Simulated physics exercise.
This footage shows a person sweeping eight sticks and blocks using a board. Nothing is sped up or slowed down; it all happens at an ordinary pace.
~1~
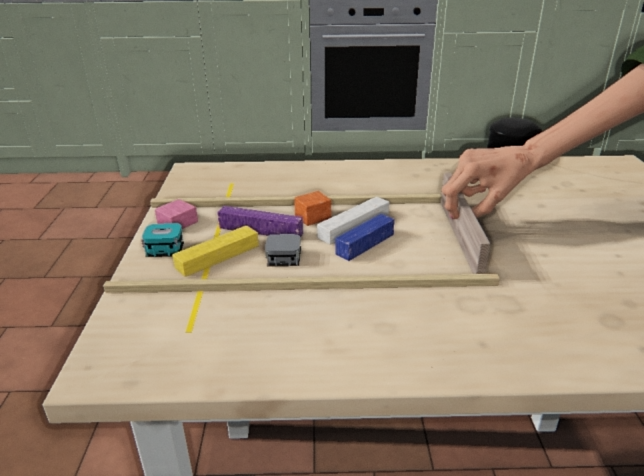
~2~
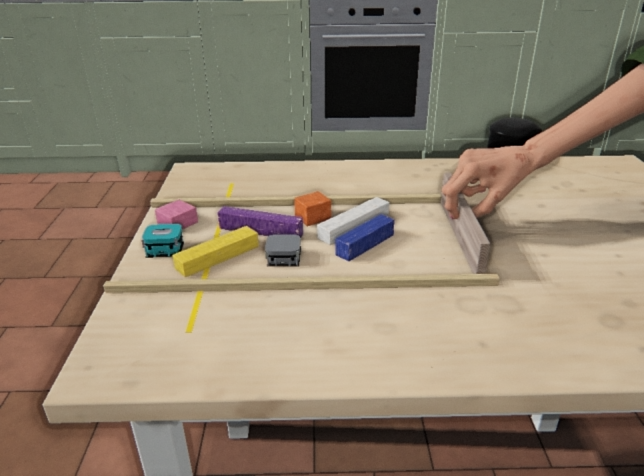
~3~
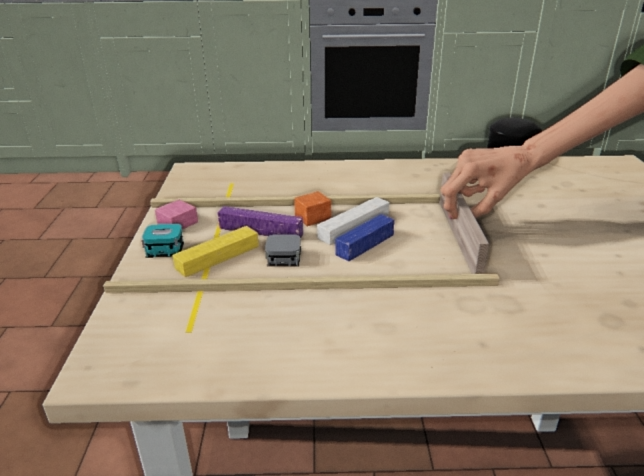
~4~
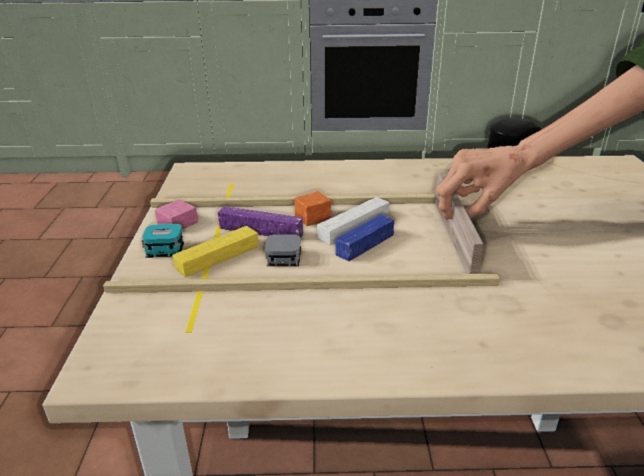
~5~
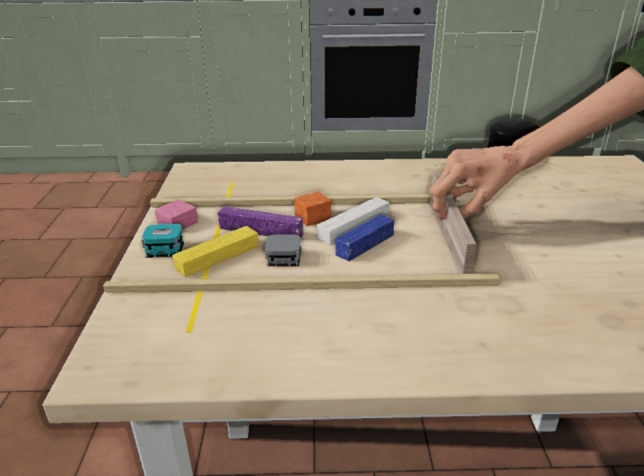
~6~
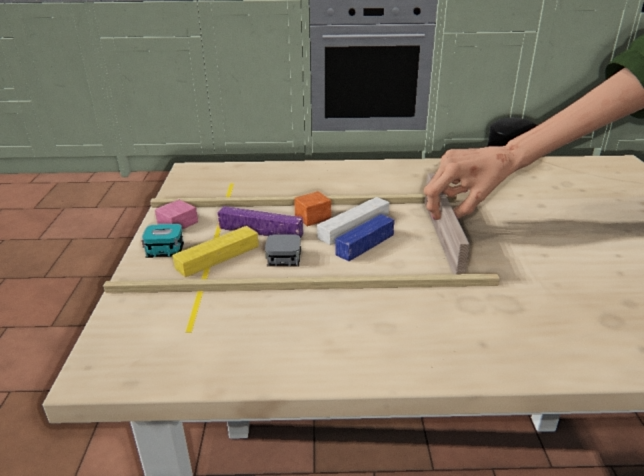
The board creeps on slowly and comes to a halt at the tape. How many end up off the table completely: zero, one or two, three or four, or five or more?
One or two.
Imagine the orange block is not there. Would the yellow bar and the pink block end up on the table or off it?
Final state: Yellow bar in place, pink block off.
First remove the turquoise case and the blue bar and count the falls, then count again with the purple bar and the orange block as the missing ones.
That makes 1 fallen, then 1 fallen in the other try.
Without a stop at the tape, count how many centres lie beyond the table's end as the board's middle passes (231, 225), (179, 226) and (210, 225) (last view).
Per position: 1 / 4 / 2.
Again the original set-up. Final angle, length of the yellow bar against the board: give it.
Roughly 5° out of line.
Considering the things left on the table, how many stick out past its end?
I'd say 2 of them.
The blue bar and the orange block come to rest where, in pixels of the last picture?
(202, 246) and (186, 204).
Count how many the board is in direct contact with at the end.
At rest, 2 are in contact.
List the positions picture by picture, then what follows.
In the first frame, turquoise case (164, 241); pink block (177, 216); yellow bar (217, 250); board (462, 220); tape (215, 242).
In the second frame, pink block (177, 216); purple bar (260, 223).
In the third frame, yellow bar (217, 250); grey case (284, 251).
In the fourth frame, turquoise case (164, 241); orange block (313, 208).
In the fifth frame, pink block (177, 216); board (450, 221).
In the sixth frame, turquoise case (164, 241); pink block (177, 216); yellow bar (217, 250); board (444, 221); tape (215, 242).
Soon after, none off yet; turquoise case at rest near (164, 241); pink block at rest near (177, 216); yellow bar at rest near (217, 250).
At rest, the number that fall off is one or two; fallen, pink block.
